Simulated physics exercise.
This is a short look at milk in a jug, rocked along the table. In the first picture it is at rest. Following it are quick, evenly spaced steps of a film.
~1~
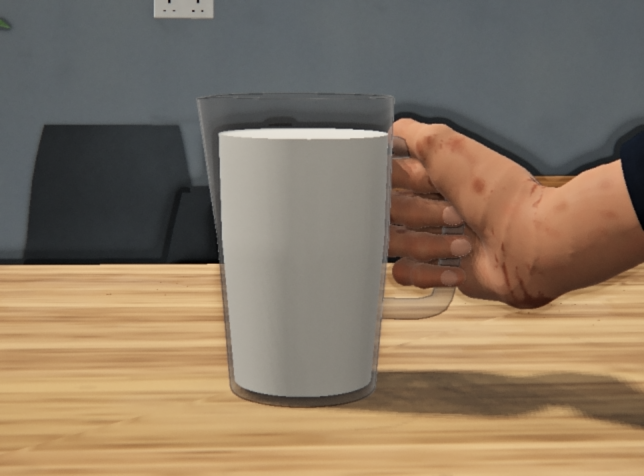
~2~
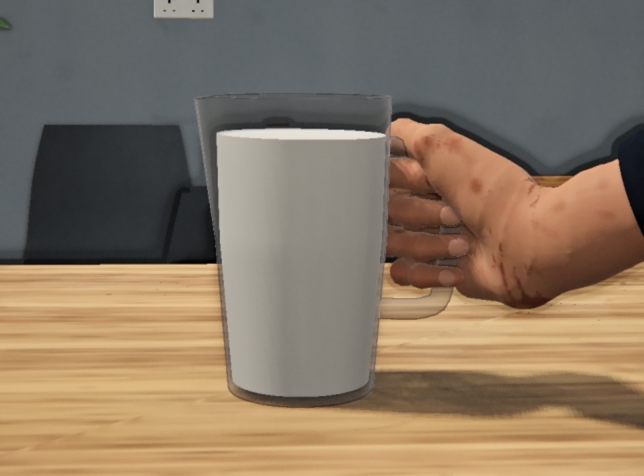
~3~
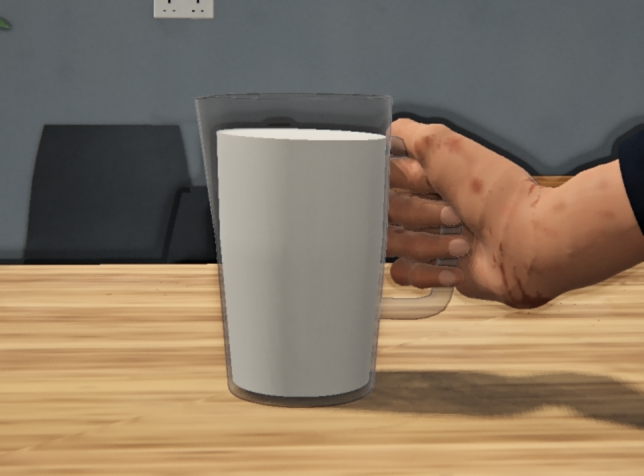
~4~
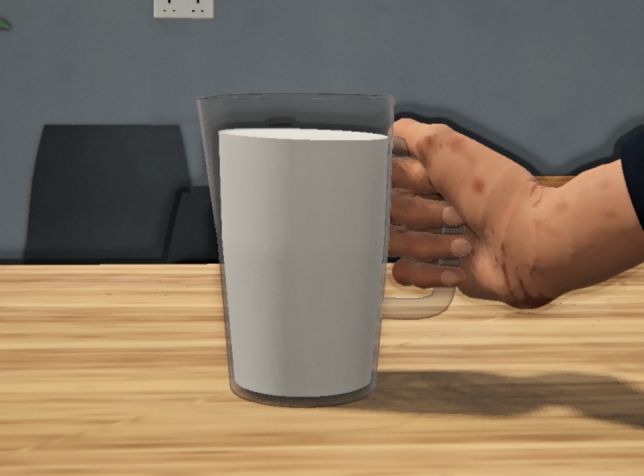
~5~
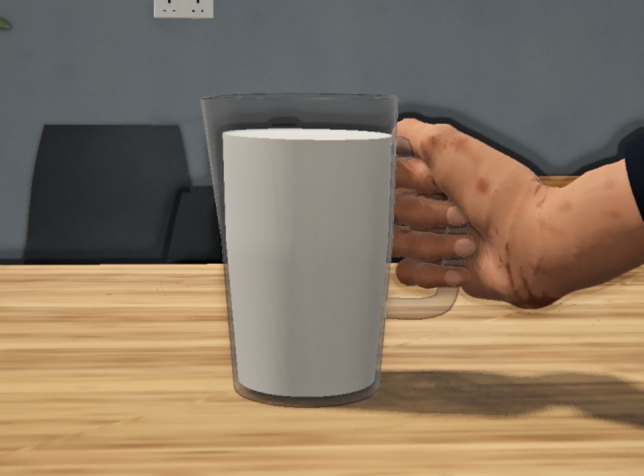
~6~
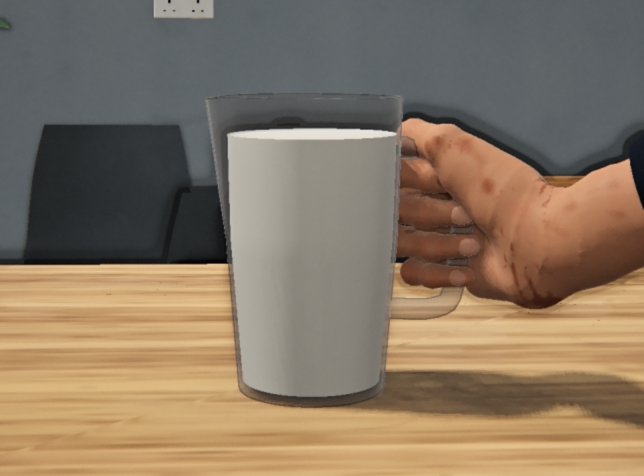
A jug nearly full of milk shifts slightly left, then right, beside a hand at its handle.
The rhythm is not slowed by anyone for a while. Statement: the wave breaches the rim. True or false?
False.
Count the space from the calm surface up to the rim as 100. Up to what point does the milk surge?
Reading: 20 per cent.
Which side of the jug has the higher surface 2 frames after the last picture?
It's the right end.
Soon after, the highest wave so far stays far below the rim.
In the end, the highest wave so far stays far below the rim; nothing has left it.
